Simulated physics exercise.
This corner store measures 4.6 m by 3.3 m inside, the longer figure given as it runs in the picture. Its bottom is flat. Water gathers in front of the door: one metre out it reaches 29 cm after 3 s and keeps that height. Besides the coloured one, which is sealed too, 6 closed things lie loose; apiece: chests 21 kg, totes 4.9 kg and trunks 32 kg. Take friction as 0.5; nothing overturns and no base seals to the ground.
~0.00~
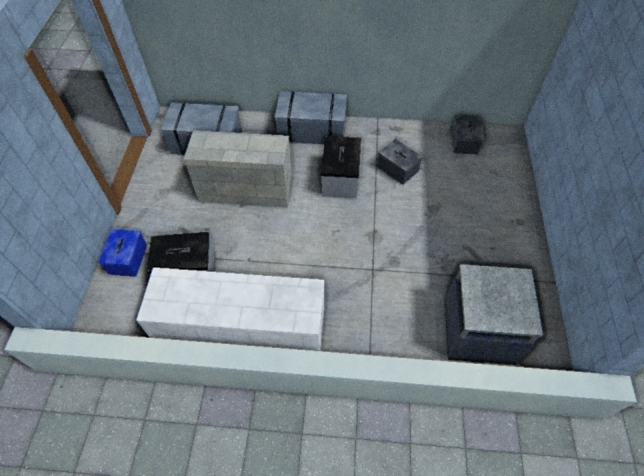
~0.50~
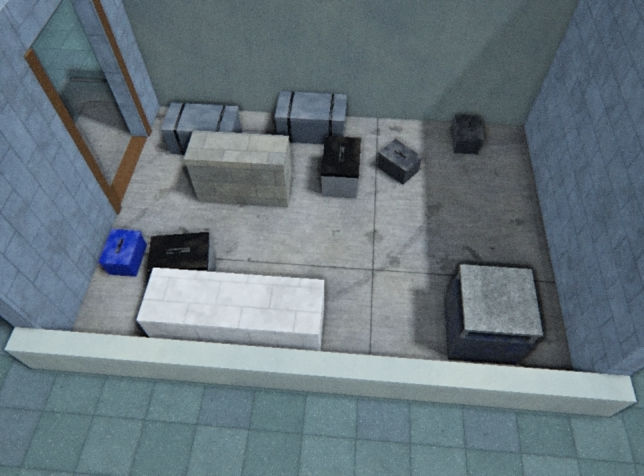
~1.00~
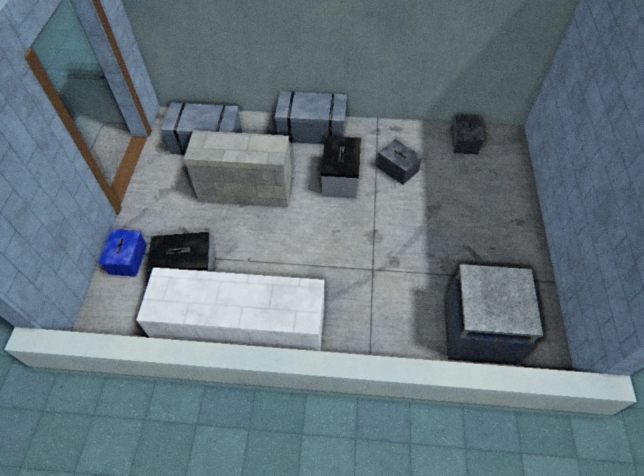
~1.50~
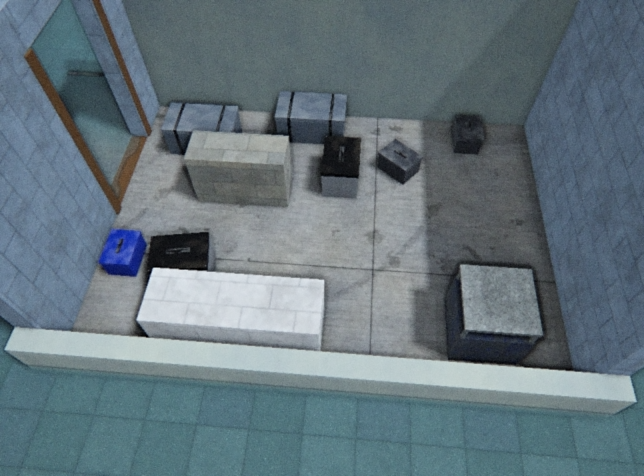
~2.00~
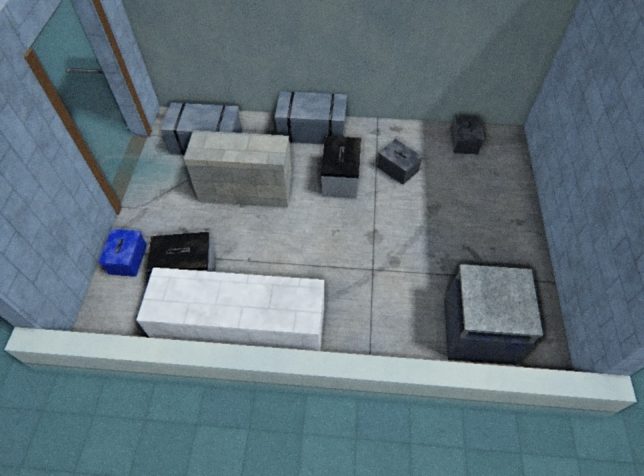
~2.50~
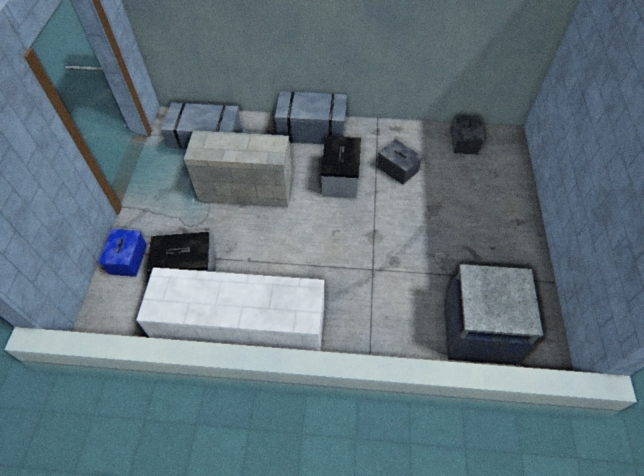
A small store room with blue-grey block walls and a concrete floor is seen from above, over a low pale front wall. A bright blue box sits at the left beside a black-topped one, behind a long white block, with a beige block, grey and dark boxes behind and a large dark cube at right. Teal water covers the tiles outside, then creeps in through the left doorway, while the boxes and camera stay still.
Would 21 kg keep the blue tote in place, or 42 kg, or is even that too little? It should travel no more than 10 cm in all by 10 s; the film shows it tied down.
Verdict: The lower weight is enough.
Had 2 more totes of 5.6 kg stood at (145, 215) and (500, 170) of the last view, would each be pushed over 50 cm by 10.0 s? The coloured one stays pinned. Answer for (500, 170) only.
Answer: Past it.
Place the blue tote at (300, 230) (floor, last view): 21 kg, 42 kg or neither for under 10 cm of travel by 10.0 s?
Either load holds.
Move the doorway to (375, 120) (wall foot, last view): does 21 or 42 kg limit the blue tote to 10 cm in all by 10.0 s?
In that case only the higher weight holds it.
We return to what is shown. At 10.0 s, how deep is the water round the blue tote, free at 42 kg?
About 10 cm.
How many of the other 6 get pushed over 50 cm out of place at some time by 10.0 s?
I count 5.
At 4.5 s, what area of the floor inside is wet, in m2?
Some 9.0 m2.
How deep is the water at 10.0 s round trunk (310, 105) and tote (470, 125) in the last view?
About 19 and 20 cm.
After 3.5 s the blue tote would be 0 cm from its start with 21 kg and 0 cm from its start with 42 kg; 2 cm of water round it then.
After 4.5 s the blue tote would be 0 cm from its start with 21 kg and 0 cm from its start with 42 kg; 4 cm of water round it then.
After 7.0 s the blue tote would be 0 cm from its start with 21 kg and 0 cm from its start with 42 kg; 9 cm of water round it then.
After 10.0 s the blue tote would be 0 cm from its start with 21 kg and 0 cm from its start with 42 kg; 10 cm of water round it then.
